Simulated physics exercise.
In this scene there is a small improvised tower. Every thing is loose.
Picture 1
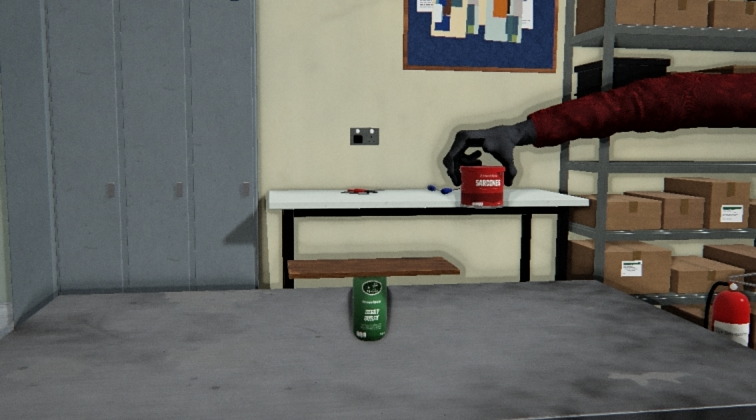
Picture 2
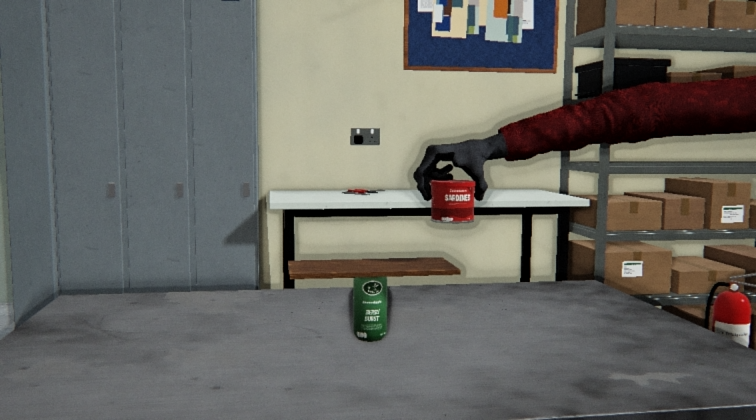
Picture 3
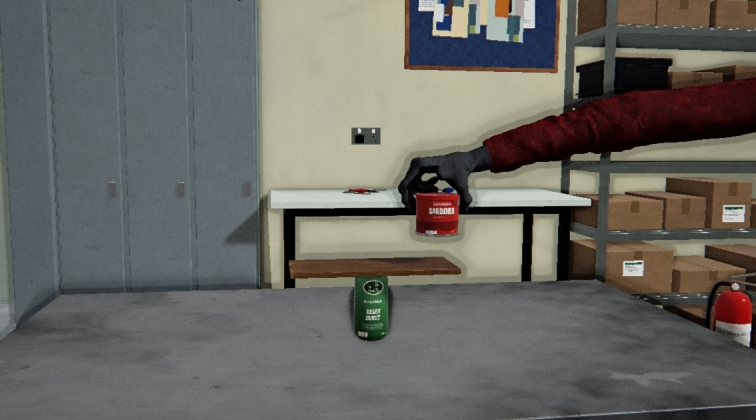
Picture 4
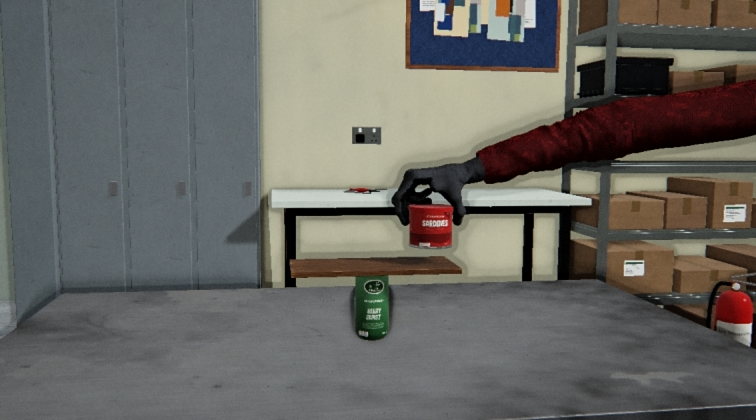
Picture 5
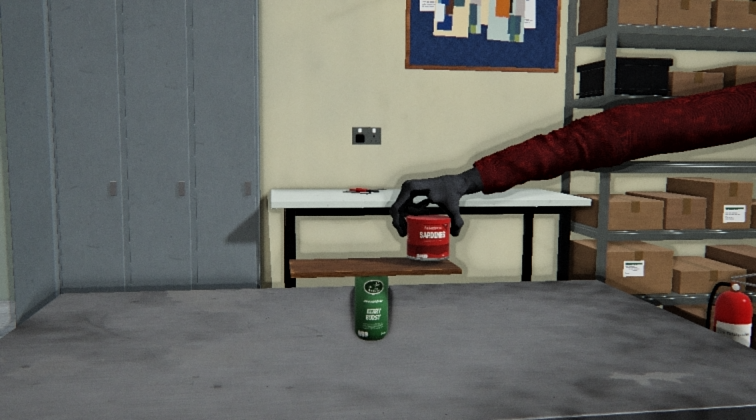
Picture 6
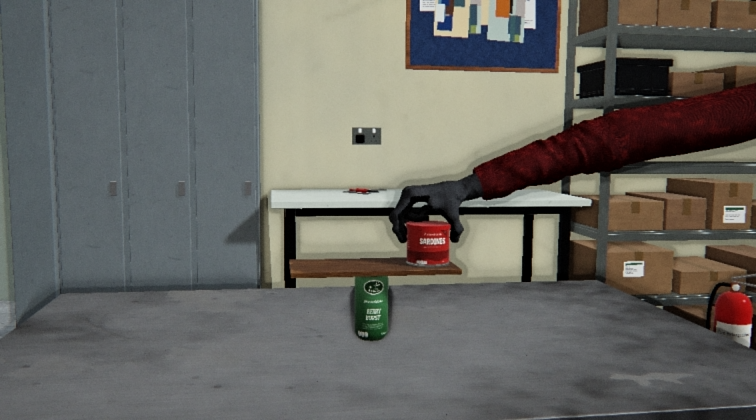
The footage shows a dark-gloved hand on a red-sleeved arm reaching in from the right, lowering a red tin and carrying it slightly left, while a green can stays still on the grey surface in front.
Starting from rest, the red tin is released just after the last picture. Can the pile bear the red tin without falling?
No, fails to stand.
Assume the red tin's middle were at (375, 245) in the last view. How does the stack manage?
The stack then stays standing.
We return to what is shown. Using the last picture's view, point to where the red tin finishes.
Roughly pixel (479, 315) in the last picture.
Then, 0.30 s later than the last frame, red tin now fallen; brown board tilted by 45°.
Then, 0.40 s later than the last frame, brown board tilted by 69°.
Then, 0.50 s later than the last frame, brown board tilted by 71°.
Then, 0.90 s later than the last frame, brown board tilted by 43°.
When it is over, fallen, red tin; lying over in the stack, brown board; green can as before. End places, in pixels of the last picture, red tin near (479, 315). The stack gives way.
